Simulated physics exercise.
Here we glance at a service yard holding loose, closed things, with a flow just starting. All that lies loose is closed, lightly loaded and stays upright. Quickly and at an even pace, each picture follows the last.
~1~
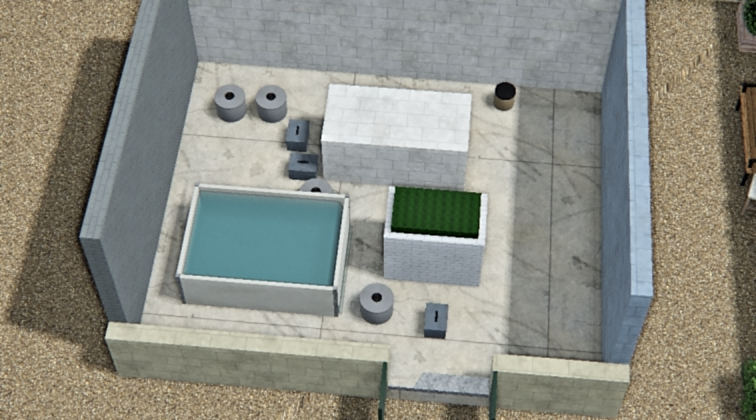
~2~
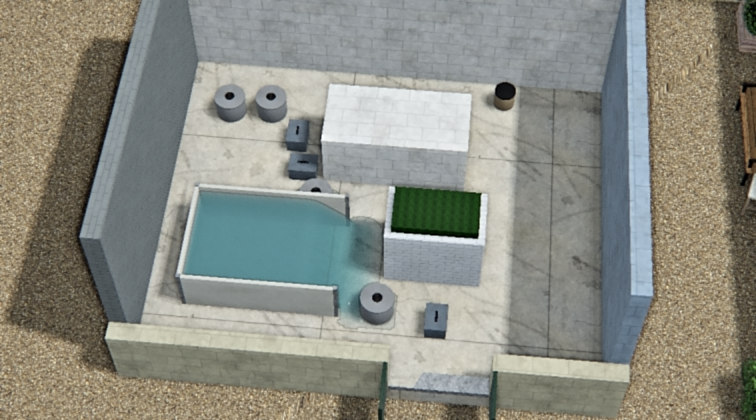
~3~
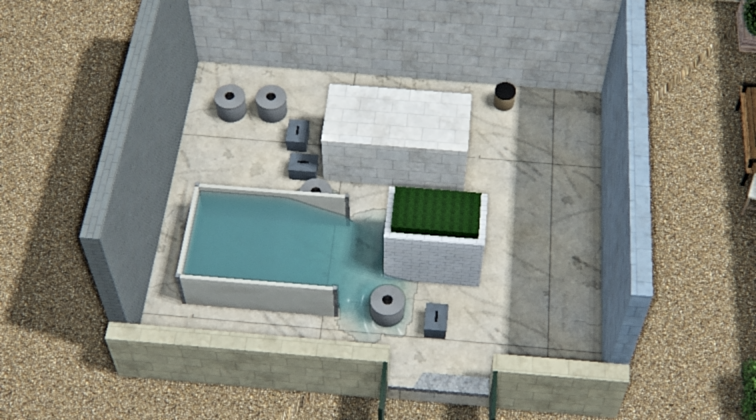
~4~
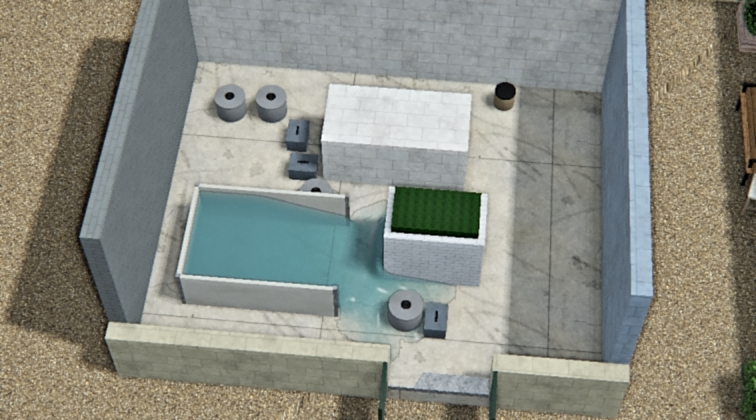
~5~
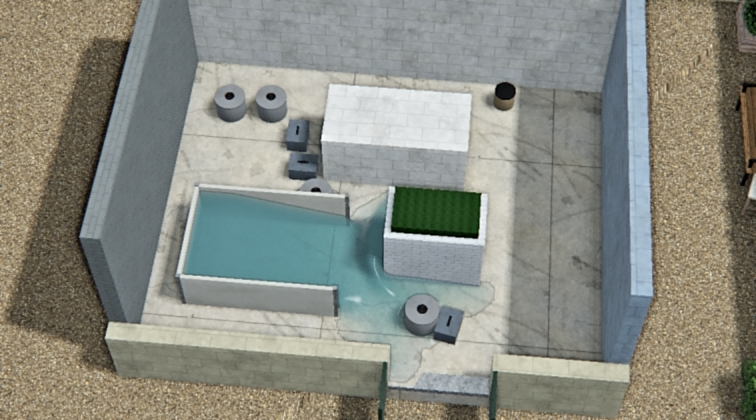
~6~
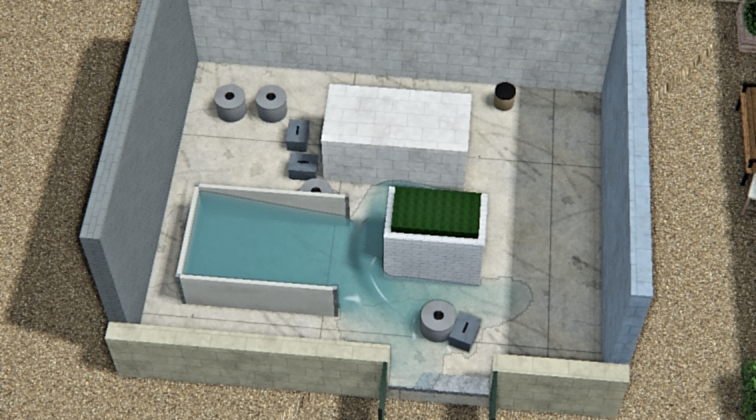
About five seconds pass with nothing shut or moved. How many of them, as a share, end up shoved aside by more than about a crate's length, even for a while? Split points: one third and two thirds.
So the part that moves far is between the one-third and two-thirds marks.
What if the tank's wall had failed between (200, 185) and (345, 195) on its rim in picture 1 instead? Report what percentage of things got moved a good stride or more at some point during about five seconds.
Close to 80 in a hundred.
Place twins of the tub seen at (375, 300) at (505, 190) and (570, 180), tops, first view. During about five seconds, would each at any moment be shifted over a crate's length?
First one cleared the mark, second one cleared the mark.
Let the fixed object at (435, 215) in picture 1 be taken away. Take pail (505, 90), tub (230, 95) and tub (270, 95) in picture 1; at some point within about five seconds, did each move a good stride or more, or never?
First object was driven off; second object never went far; third object never went far.
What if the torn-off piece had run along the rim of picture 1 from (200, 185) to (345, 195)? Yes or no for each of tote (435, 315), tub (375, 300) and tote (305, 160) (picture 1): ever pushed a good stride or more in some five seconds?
One after another: Never gets that far, then never gets that far, then goes the distance.
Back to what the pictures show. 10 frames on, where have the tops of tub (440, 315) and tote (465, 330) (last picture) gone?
Look around pixels (565, 344) and (595, 349).
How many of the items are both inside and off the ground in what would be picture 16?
I count 2.
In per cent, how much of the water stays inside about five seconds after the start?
78 %.
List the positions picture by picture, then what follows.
In the first picture, a tub at (377, 298), on the bottom; a tote at (436, 316) rests on the ground; 0 of 8 have shifted.
In the second picture, a tub at (377, 298), on the bottom; a tote at (436, 316), on the bottom; 0 of 8 have shifted.
In the third picture, a tub at (387, 300), on the bottom, close to its start; a tote at (436, 316), on the bottom; 1 of 8 have shifted.
In the fourth picture, a tub at (406, 305), on the bottom, a stride from its start; a tote at (436, 316), on the bottom; 1 of 8 have shifted.
In the fifth picture, a tub at (422, 309), on the bottom, a stride from its start; a tote at (449, 321) rests on the ground, close to its start; 2 of 8 have shifted.
In the sixth picture, a tub at (438, 315) rests on the ground, a stride from its start; a tote at (465, 328) rests on the ground, a stride from its start; 2 of 8 have shifted.
A moment on, 2 of 8 are well off their spots; 0 afloat.
Next, 2 of 8 are well off their spots; 2 afloat.
Later, 3 of 8 are well off their spots; 1 afloat.
In the end, 3 of 8 are well off their spots, and 3 have been at some point; 2 afloat.
